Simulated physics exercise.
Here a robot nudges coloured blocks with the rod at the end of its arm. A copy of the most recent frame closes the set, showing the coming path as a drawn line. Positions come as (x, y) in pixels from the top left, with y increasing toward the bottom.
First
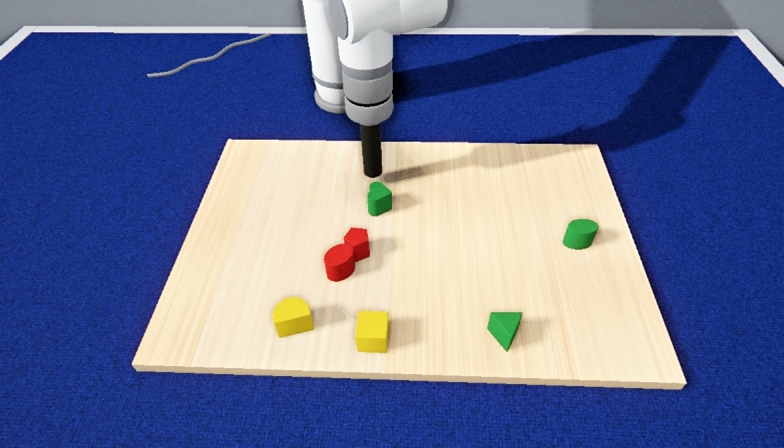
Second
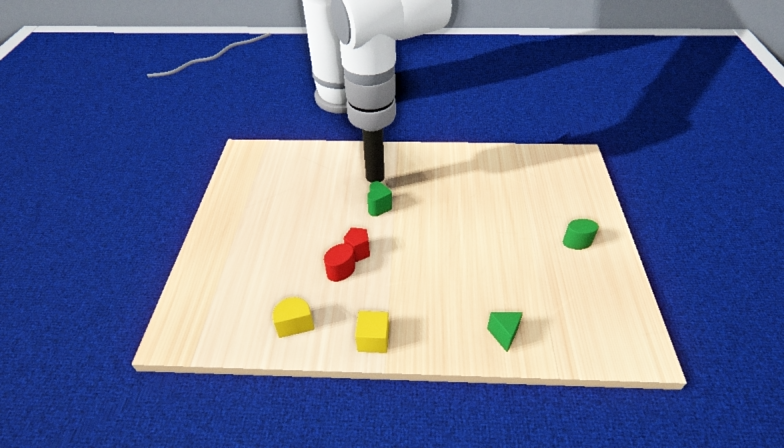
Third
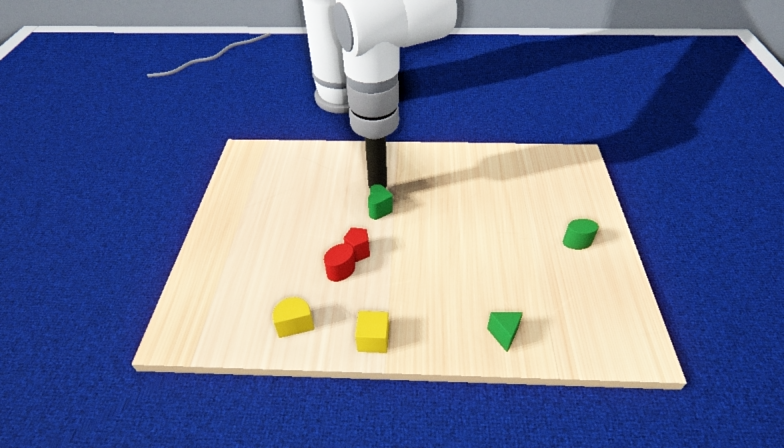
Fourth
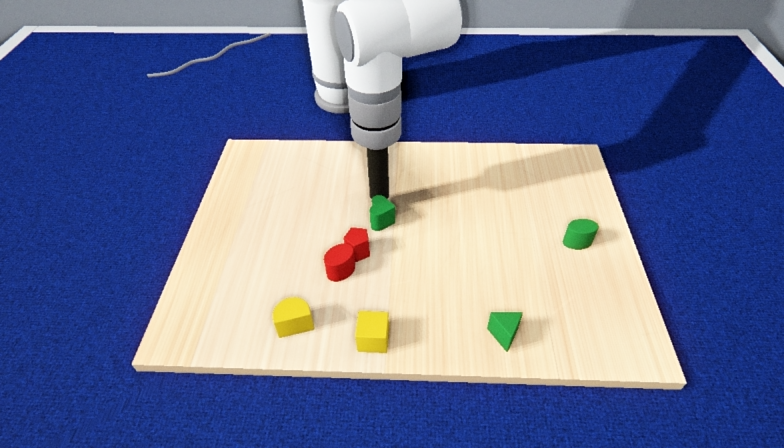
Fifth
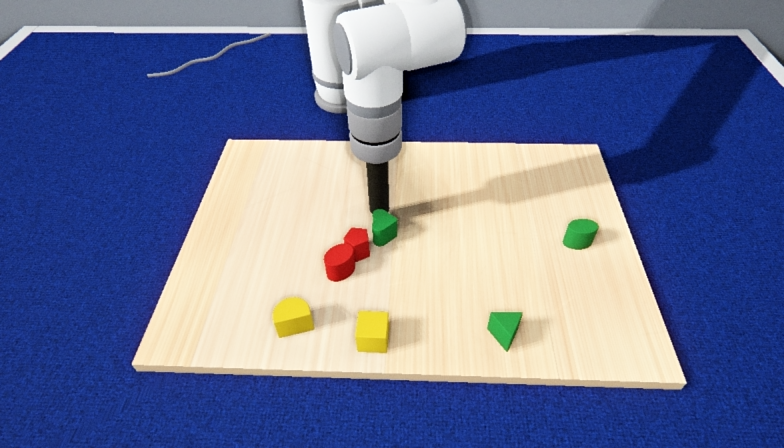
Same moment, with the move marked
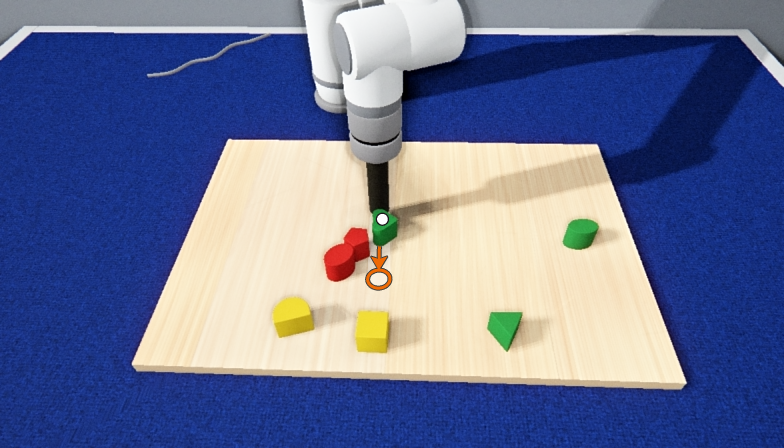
On a wooden board over blue carpet, a robot arm's black rod moves forward, nudging a green block closer to two red blocks.
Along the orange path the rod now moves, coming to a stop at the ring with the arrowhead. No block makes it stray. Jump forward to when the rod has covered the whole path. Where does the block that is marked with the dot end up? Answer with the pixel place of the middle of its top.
I expect it at (399, 270).
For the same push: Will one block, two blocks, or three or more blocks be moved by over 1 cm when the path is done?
The number will come to 1.
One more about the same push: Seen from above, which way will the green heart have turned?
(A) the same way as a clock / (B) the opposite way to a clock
B
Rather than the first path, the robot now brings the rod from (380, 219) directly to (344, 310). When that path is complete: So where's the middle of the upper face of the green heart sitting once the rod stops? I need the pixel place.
The middle of the upper face of the green heart will lie at about (384, 249) in the picture.
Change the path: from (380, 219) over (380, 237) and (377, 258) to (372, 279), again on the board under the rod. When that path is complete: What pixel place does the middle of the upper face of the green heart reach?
It will likely be found at (393, 266).
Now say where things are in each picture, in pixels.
Rod's lower end at (373, 172); red five-sided block at (357, 235); green heart at (378, 191), in the first frame.
Rod at (375, 177); blocks still, in the second frame.
Rod at (378, 185); green heart at (379, 194), in the third frame.
Rod at (380, 196); green heart at (381, 205), in the fourth frame.
Rod at (379, 209); red five-sided block at (357, 235); green heart at (382, 219), in the fifth frame.
Drawn move, in a line from (380, 219) to (379, 279); the dot is on the green heart.
The first path, step by step. One third of the way, rod at (379, 228); green heart at (387, 238), turned 20° anticlockwise.
Two thirds of the way, rod at (379, 249); green heart at (393, 256), turned 60° anticlockwise.
At the end, rod at (378, 270); red five-sided block still; green heart at (399, 270), turned 115° anticlockwise.
